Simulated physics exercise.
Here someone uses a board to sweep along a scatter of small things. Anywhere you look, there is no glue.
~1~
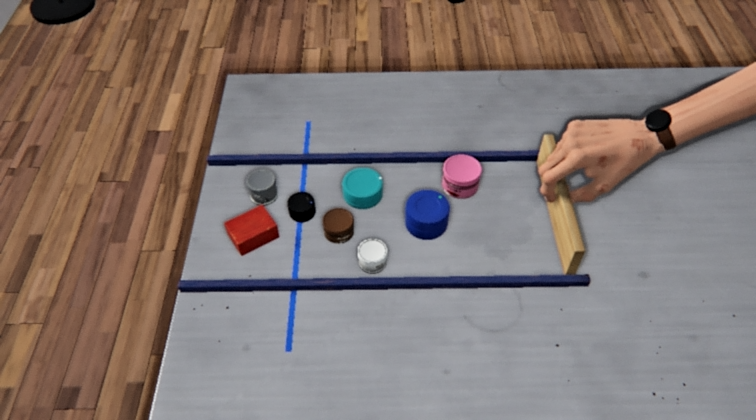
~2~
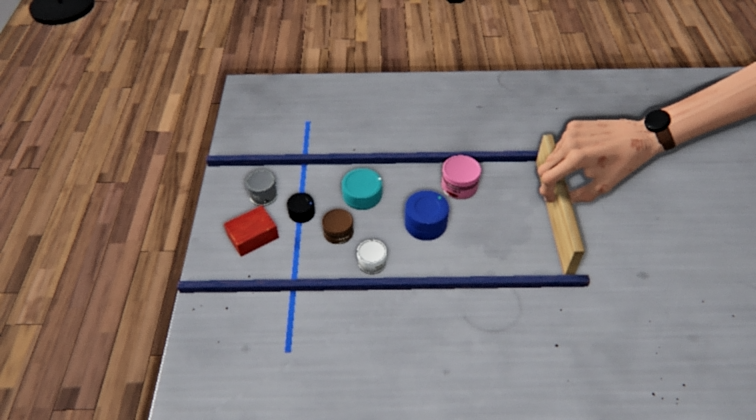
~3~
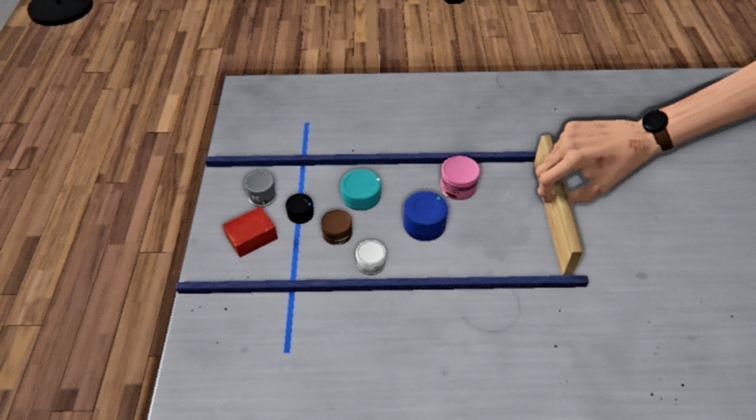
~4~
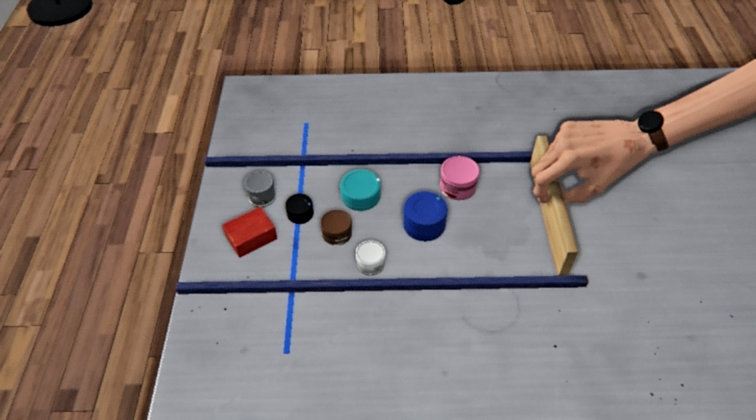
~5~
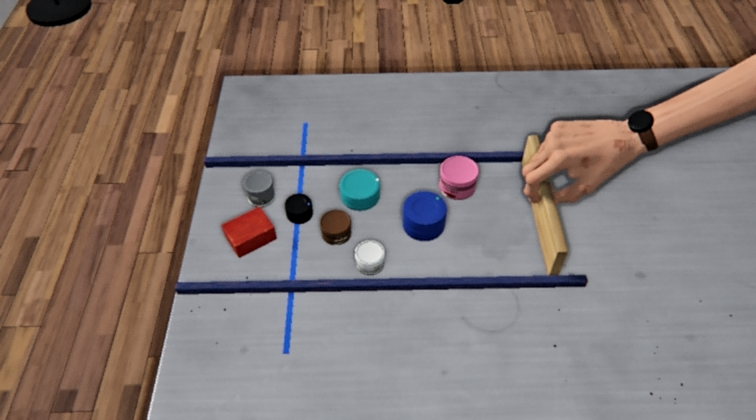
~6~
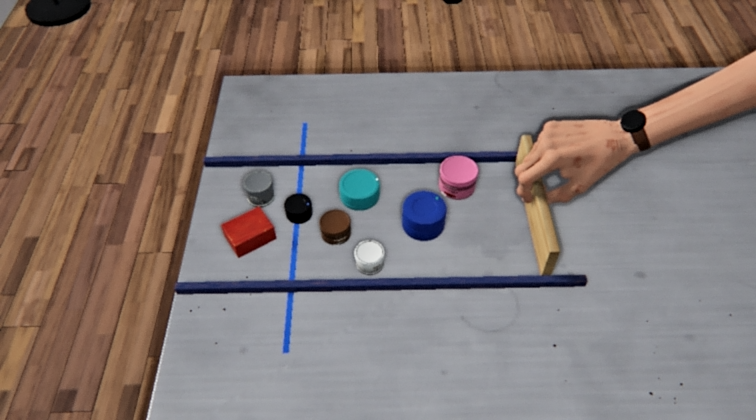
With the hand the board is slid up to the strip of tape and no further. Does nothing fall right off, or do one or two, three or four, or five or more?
Nothing falls off.
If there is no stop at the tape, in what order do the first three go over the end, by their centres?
It goes the grey tin, followed by the red block, and then the black lid.
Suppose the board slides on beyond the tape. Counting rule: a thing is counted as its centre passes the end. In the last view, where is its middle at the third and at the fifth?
At (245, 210) for the third, at (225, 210) for the fifth.
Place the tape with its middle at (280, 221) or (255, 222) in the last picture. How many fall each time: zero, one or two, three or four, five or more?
At the first spot it would be not one, and at the second either one or two.
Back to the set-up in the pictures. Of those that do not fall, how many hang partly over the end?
Looks like 0 of them.
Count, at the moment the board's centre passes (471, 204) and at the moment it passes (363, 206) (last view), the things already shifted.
Tally: First 1; then 6.
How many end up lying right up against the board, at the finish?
The count is 3.
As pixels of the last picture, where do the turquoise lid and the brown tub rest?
The turquoise lid stops around (253, 195); the brown tub around (255, 247).
Soon after, none off yet; red block at rest near (249, 232); grey tin at rest near (259, 189); black lid at rest near (299, 209).
Then, none off yet; red block at rest near (249, 232); grey tin at rest near (259, 189); black lid moving near (291, 211).
At rest, the number that fall off is zero.
